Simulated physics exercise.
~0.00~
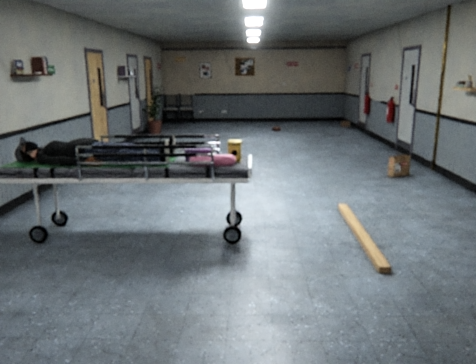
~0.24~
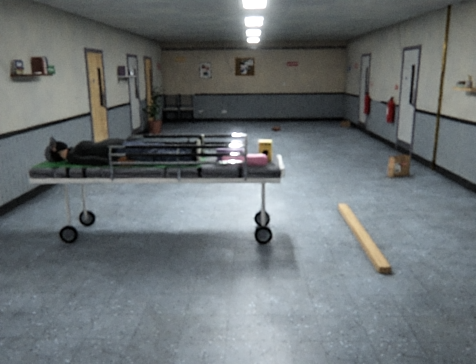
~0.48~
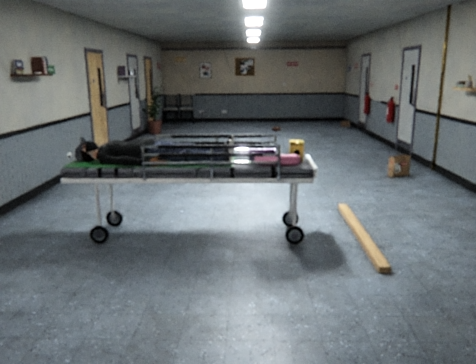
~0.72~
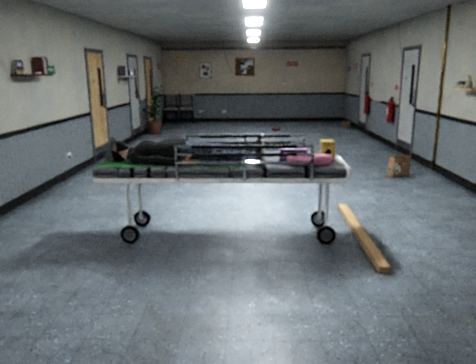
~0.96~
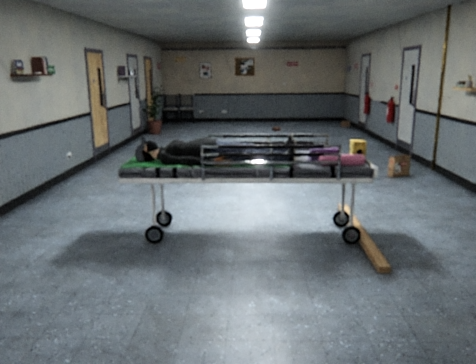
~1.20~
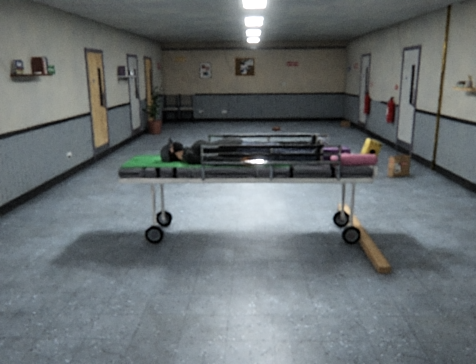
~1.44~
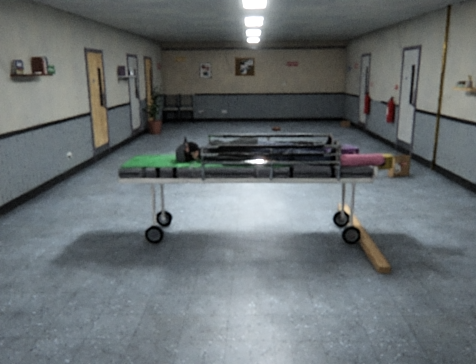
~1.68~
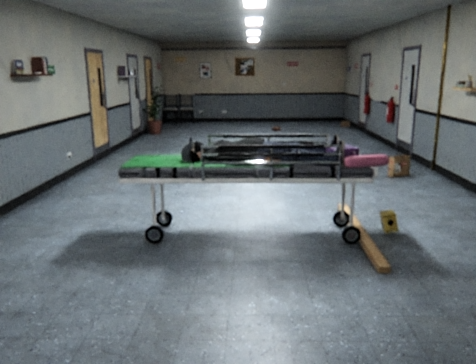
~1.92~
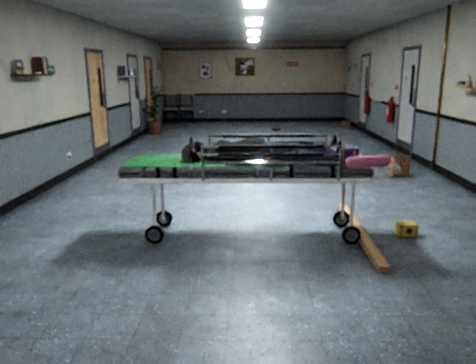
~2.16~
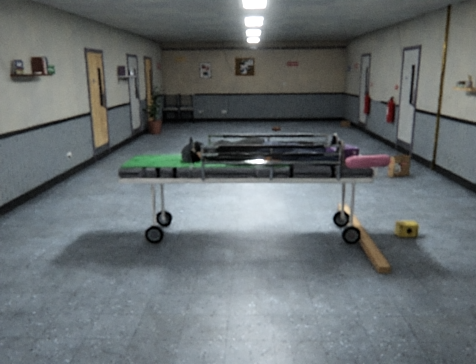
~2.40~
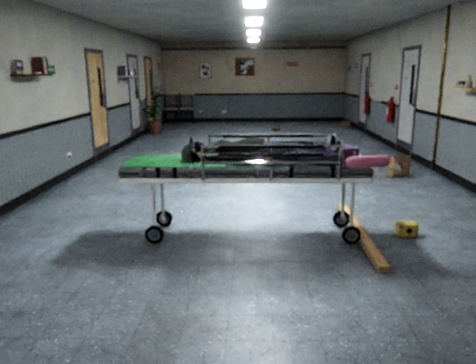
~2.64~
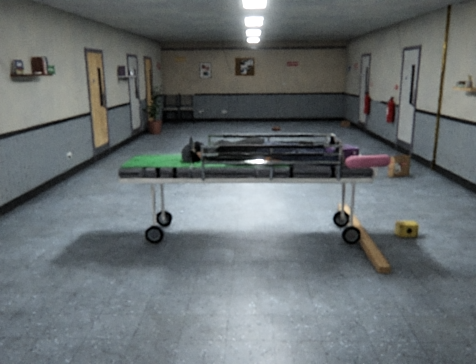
The clip opens on a long, empty room where a wheeled trolley carries a person in dark clothes lying flat, with a pink cylinder, a purple case and a small yellow device near the right end. The trolley rolls steadily right until it stops abruptly at a wooden beam on the floor. The limp person and the loose items keep sliding right, exposing green padding at the left end. The yellow device tips, falls off the right end and comes to rest on its side on the floor. The person, case and cylinder settle, still aboard the motionless trolley.
